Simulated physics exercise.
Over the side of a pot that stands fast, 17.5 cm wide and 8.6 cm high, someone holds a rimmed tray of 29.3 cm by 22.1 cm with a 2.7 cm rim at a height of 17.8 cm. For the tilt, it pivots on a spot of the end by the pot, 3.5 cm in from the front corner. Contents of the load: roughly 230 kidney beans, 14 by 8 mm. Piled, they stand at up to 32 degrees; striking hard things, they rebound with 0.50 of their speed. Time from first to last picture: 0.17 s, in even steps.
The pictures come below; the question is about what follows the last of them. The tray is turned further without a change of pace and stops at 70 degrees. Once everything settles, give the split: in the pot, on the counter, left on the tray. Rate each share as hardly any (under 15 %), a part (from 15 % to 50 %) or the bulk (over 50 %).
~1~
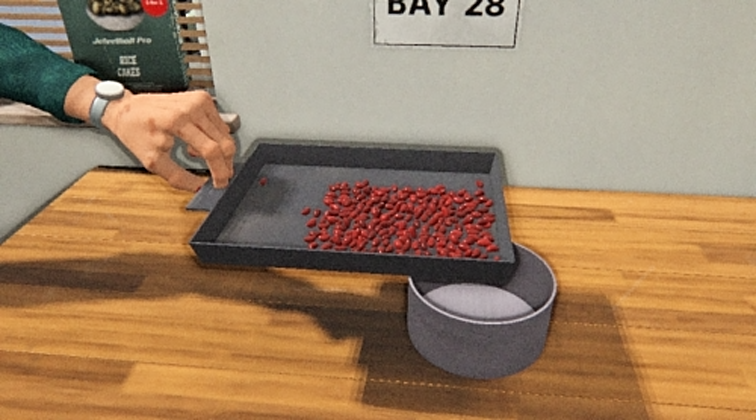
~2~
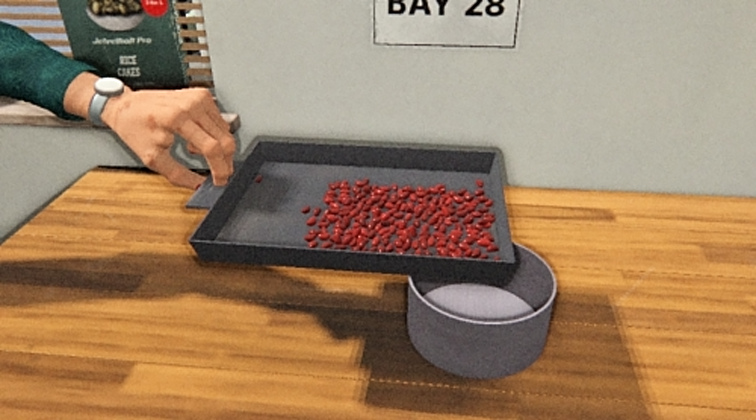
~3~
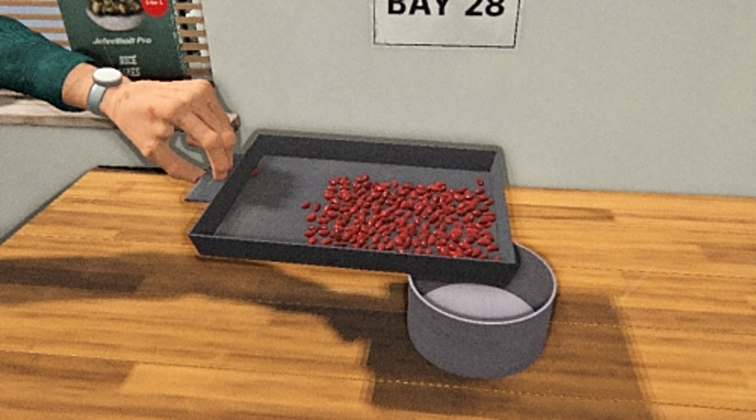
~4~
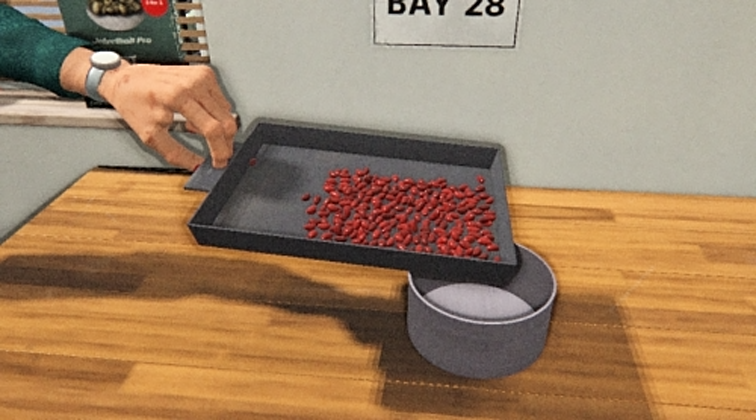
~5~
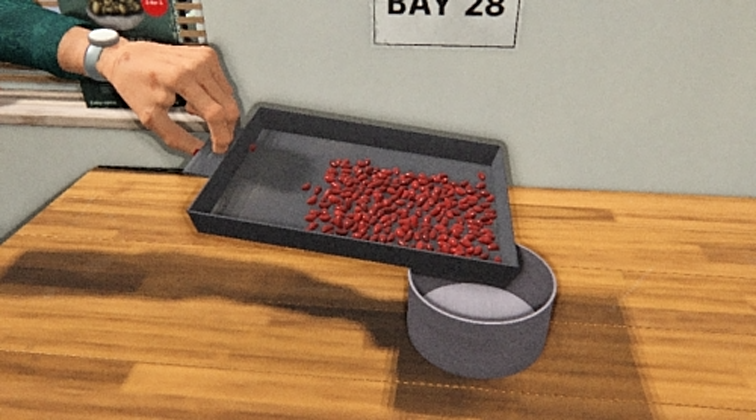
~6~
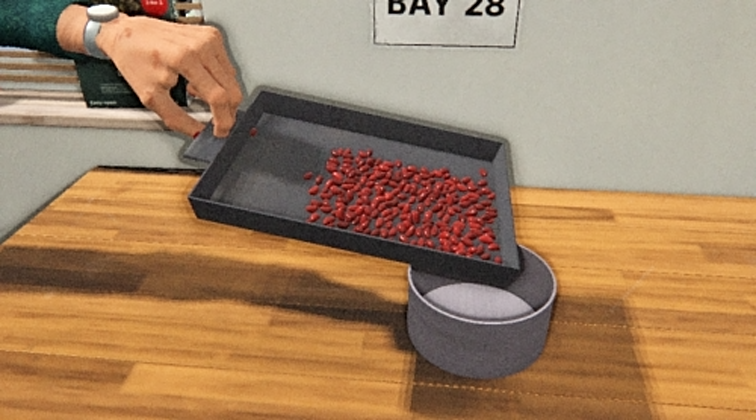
Pot: Hardly any; counter: The bulk; tray: A part.
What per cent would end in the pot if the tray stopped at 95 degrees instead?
Around 0 per cent, then.
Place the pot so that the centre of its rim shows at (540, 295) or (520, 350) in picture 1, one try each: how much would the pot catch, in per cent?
Around 15 per cent, then around 50 per cent.
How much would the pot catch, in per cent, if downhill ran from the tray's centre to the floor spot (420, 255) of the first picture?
0 %.
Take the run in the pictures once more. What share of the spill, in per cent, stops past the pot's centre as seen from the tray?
Share past the middle: Roughly 90 percent.
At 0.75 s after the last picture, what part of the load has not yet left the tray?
Something like 65 percent, roughly.
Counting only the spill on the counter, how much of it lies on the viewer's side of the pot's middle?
Estimate: Close to 100 per cent of the pieces.
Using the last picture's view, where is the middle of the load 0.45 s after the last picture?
Load centre est.: (490, 202) px.
Then, 0.27 s after the last picture, tilt 41 degrees; the tray holds 100 %, the pot 0 %.
Then, 0.45 s after the last picture, tilt 61 degrees; the tray holds 100 %, the pot 0 %.
Then, 0.75 s after the last picture, tilt 70 degrees; the tray holds 65 %, the pot 0 %.
In the end, pot 0 %, counter 60 %, tray 40 %.
